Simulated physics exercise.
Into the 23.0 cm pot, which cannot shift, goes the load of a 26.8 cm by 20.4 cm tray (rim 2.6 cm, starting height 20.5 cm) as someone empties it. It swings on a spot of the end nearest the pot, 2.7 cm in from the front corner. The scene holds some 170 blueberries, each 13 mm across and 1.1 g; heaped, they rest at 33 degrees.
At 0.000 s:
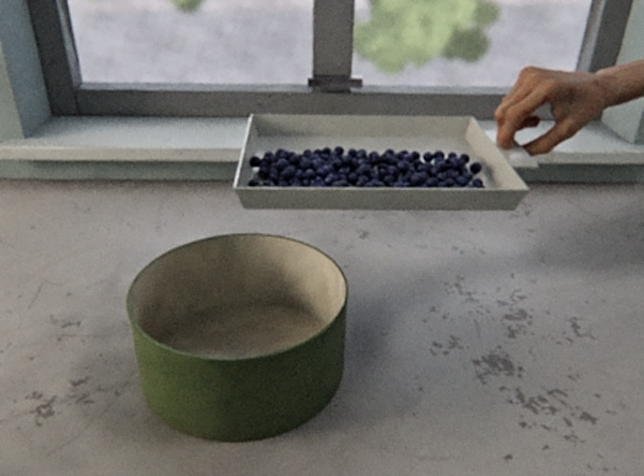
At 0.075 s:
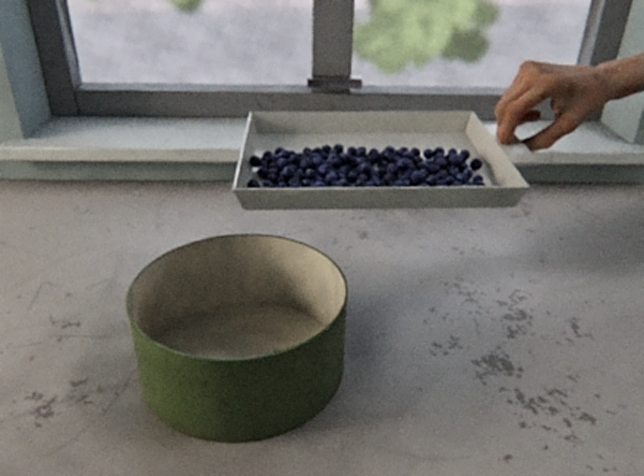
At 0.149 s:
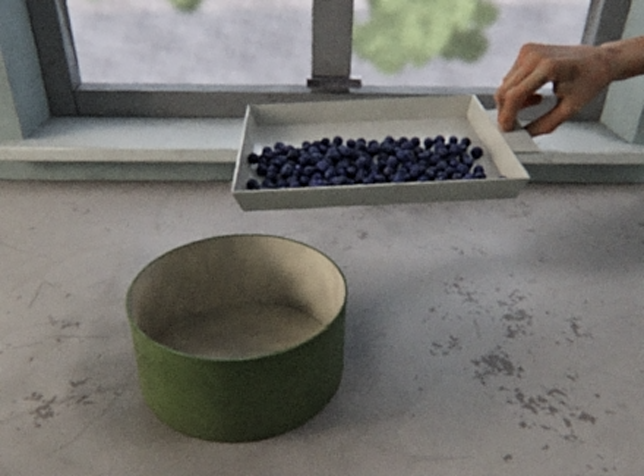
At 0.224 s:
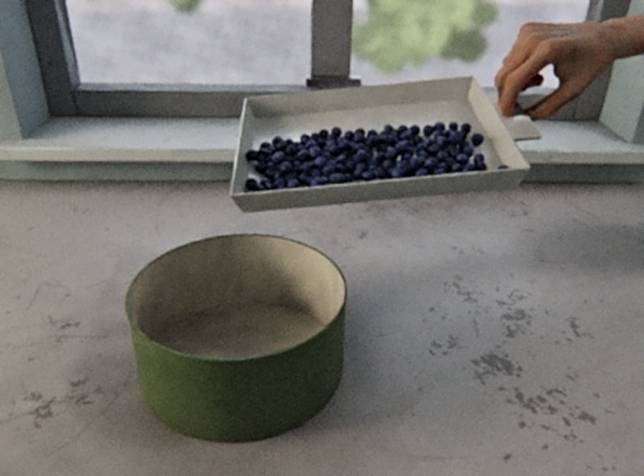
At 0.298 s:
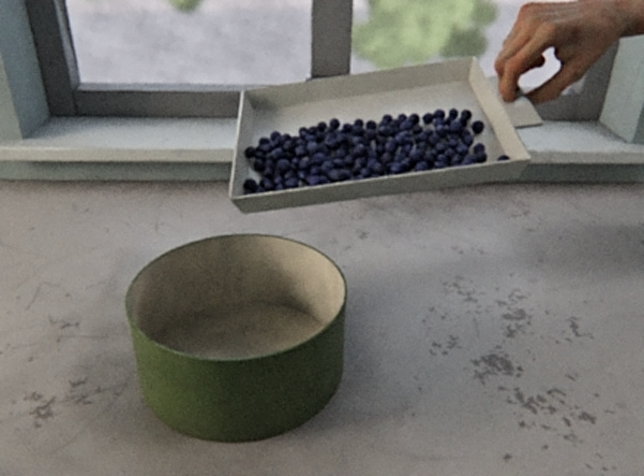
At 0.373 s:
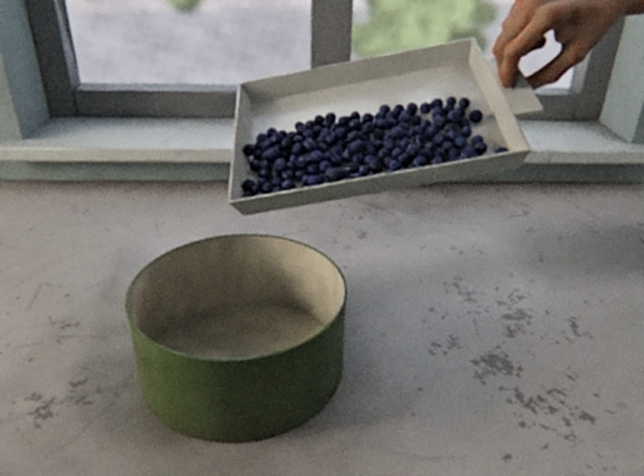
Shallow white tray of blueberries tilting gradually down to the left as a hand raises its right end near a green pot.
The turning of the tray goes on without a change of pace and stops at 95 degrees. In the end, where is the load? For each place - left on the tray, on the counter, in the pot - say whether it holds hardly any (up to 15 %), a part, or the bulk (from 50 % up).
Left on the tray: Hardly any; counter: Hardly any; pot: The bulk.
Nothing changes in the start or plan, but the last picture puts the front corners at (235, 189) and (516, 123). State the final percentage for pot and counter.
Per cent by place - pot 95, counter 5.
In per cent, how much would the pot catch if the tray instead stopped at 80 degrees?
Result: Close to 85 %.
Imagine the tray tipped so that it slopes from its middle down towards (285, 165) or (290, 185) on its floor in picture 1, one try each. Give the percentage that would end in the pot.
Roughly 45 % for the first direction, roughly 100 % for the second.
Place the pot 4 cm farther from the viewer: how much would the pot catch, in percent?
Expect something close to 75 per cent.
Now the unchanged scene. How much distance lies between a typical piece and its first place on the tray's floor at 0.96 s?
2 cm.
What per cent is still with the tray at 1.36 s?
Close to 95 in a hundred parts of the load.
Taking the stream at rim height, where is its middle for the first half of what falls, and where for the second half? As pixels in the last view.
It passes about (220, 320) first and (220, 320) afterwards.
After 0.96 s, tilt 55 degrees; the tray holds 100 %, the pot 0 %.
Then, at 1.36 s, tilt 79 degrees; the tray holds 95 %, the pot 5 %.
After 1.83 s, tilt 95 degrees; the tray holds 5 %, the pot 75 %.
At rest (2.7 s), tray 0 %, counter 10 %, pot 90 %.
